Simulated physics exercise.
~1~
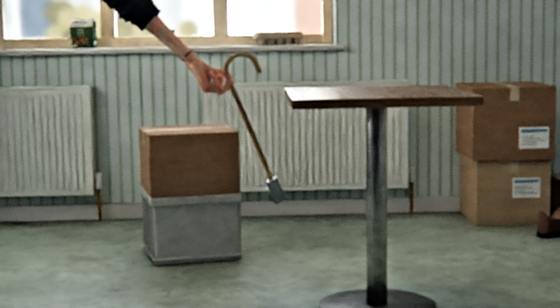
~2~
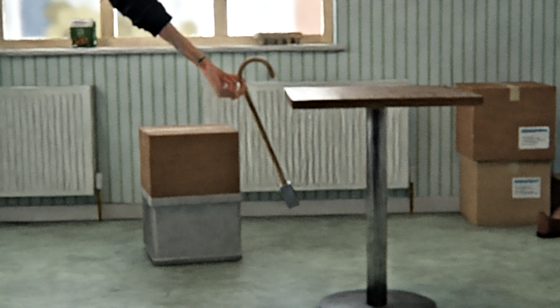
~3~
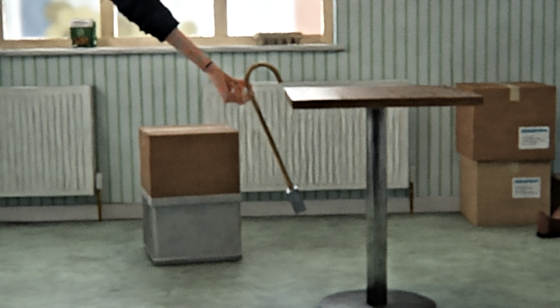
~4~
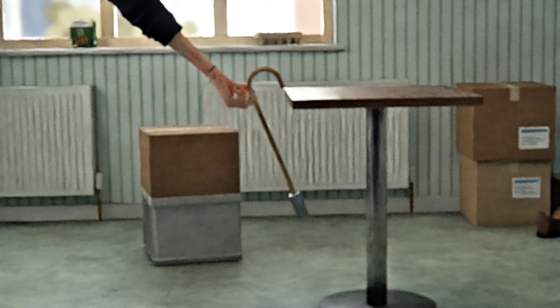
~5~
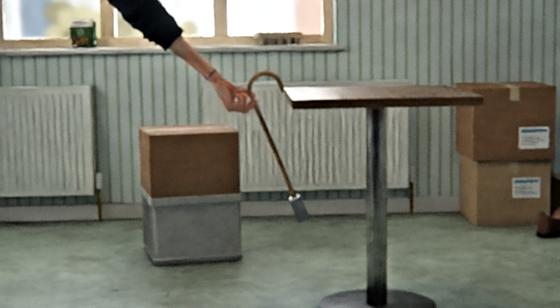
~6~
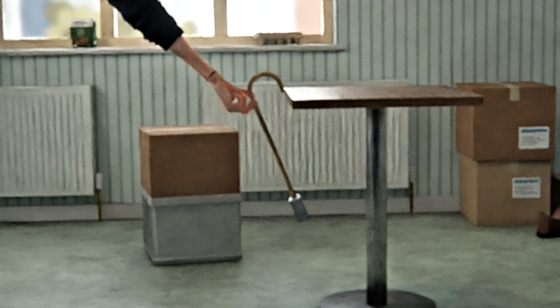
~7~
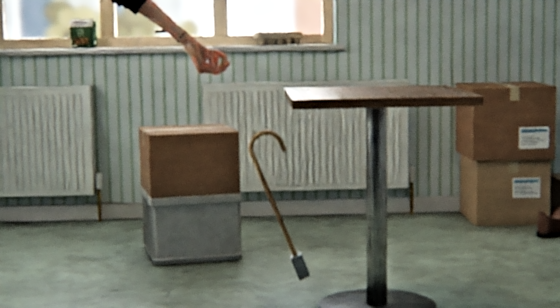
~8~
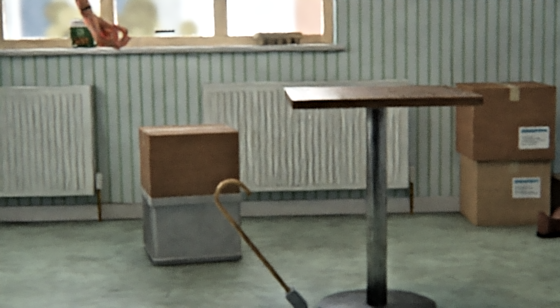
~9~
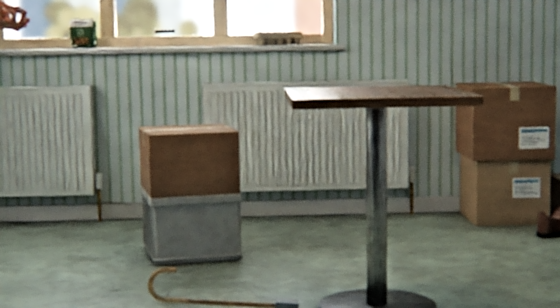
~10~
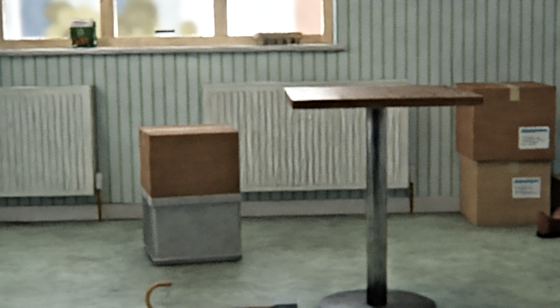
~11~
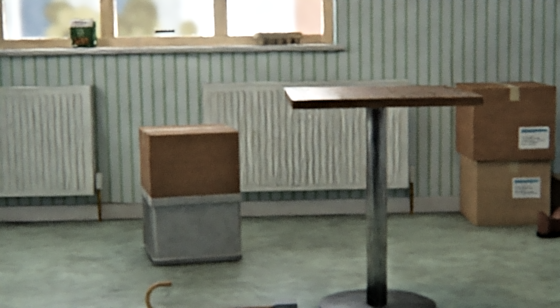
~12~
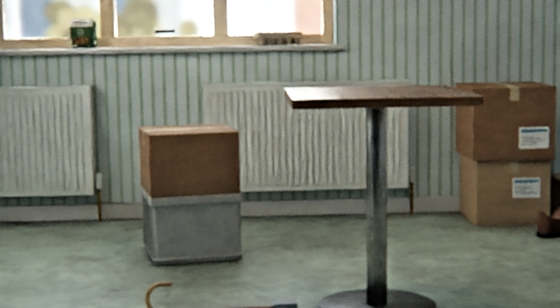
A tan cane-like stick with a curved handle and a small grey brush end hangs from a hand reaching in from the upper left, seen from a still, level view of a room with pale green panelled walls. A dark-topped table on a metal post stands right of centre, with stacked boxes on either side and radiators below a window. The hand moves the stick rightward and sets its hook against the table's left edge. The hand lets go and withdraws. The stick slips off, drops, tips over and ends lying on the floor.
